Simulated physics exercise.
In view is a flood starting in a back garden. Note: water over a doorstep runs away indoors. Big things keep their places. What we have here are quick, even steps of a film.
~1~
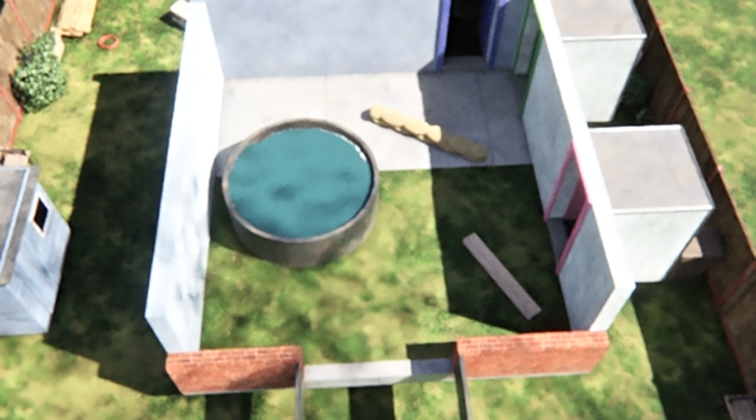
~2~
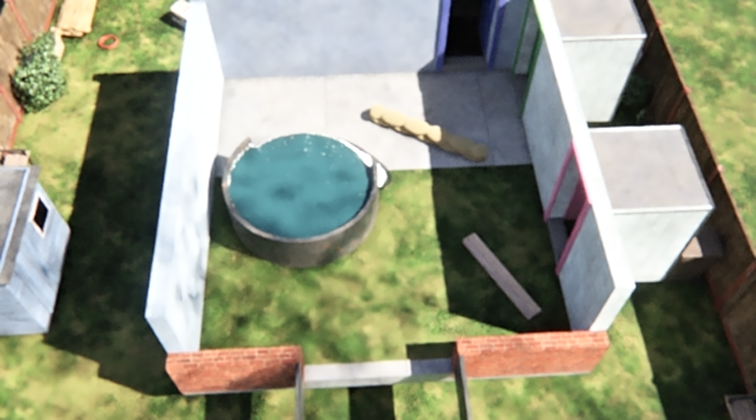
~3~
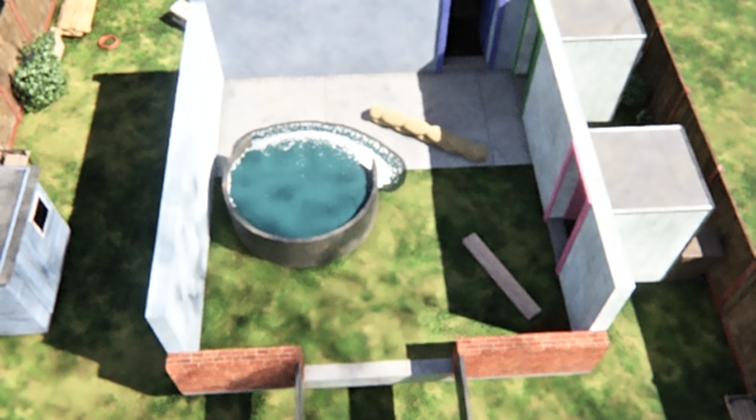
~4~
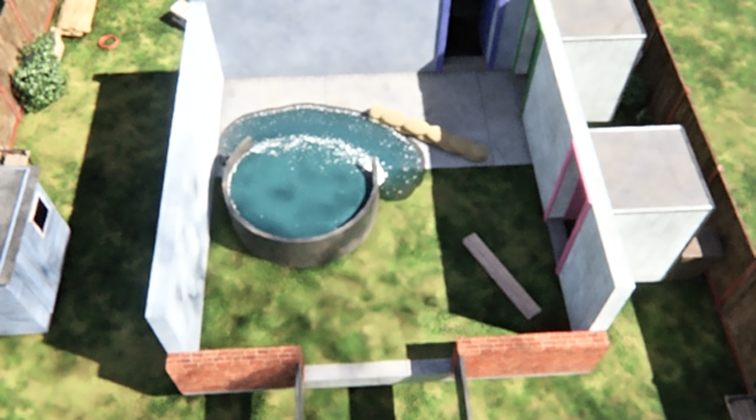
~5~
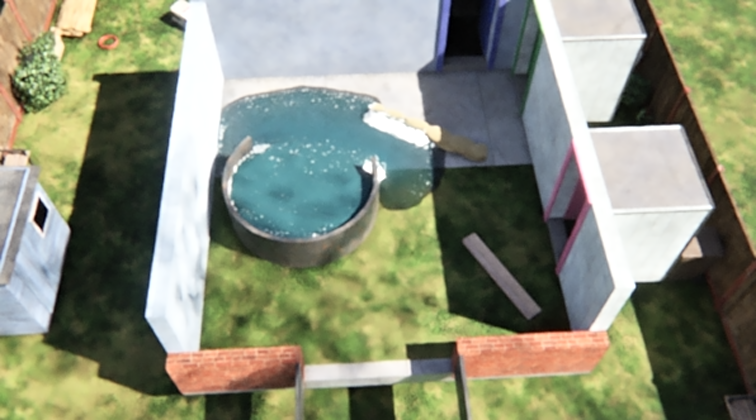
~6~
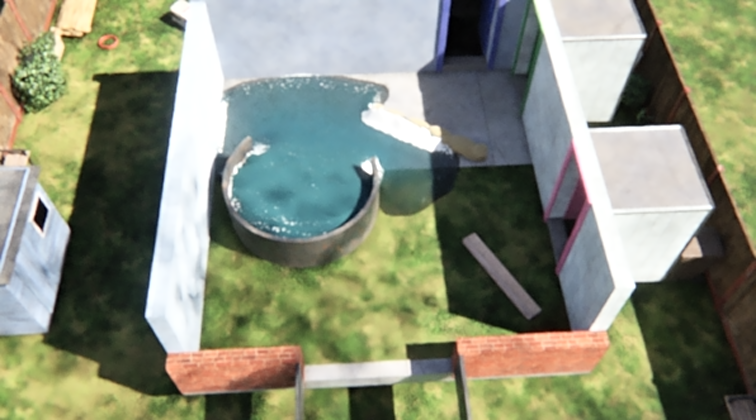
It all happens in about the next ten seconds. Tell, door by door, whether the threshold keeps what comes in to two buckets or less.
In the end the green door goes over the limit; the pink door keeps to the limit; the blue door keeps to the limit.
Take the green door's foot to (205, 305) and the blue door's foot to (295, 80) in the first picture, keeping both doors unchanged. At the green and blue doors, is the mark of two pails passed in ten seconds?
As it turns out, the green door keeps clear but the blue door spills past.
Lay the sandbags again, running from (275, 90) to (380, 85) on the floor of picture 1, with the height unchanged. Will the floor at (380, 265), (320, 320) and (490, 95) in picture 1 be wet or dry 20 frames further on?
Going point by point, I'd say left untouched, then left untouched, then waterlogged.
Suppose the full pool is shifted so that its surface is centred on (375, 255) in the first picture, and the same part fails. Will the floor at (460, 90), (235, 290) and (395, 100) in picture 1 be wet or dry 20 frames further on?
Soaked, spared, soaked.
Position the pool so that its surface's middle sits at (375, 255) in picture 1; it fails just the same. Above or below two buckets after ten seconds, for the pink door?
The pink door lets less in.
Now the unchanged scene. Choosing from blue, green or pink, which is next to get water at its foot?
That would be the blue door.
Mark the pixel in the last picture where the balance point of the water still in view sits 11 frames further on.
That comes out near (333, 140).
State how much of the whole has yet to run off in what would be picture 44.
96 in a hundred.
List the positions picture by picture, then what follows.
The first frame shows the round tank at (302, 179) is whole and still.
In the second frame, the front is at (385, 180), out from the gap on the round tank's far side.
In the third frame, the front is at (399, 182), out from the gap on the round tank's far side.
In the fourth frame, water pours out on the round tank's far side and has run to (419, 179).
In the fifth frame, water pours out on the round tank's far side and has run to (438, 172).
In the sixth frame, the front is at (455, 169), out from the gap on the round tank's far side.
A moment on, water covers 40 % of the floor; the green door not reached, the pink door not reached, the blue door not reached.
Next, water covers 50 % of the floor; the green door wet at the sill, nothing in, the pink door not reached, the blue door wet at the sill, nothing in.
Then, water covers 65 % of the floor; the green door far over two buckets in, the pink door wet at the sill, nothing in, the blue door wet at the sill, nothing in.
Later, water covers 90 % of the floor; the green door far over two buckets in, the pink door wet at the sill, nothing in, the blue door wet at the sill, nothing in.
In the end, water covers 95 % of the floor; the green door far over two buckets in, the pink door wet at the sill, nothing in, the blue door wet at the sill, nothing in.
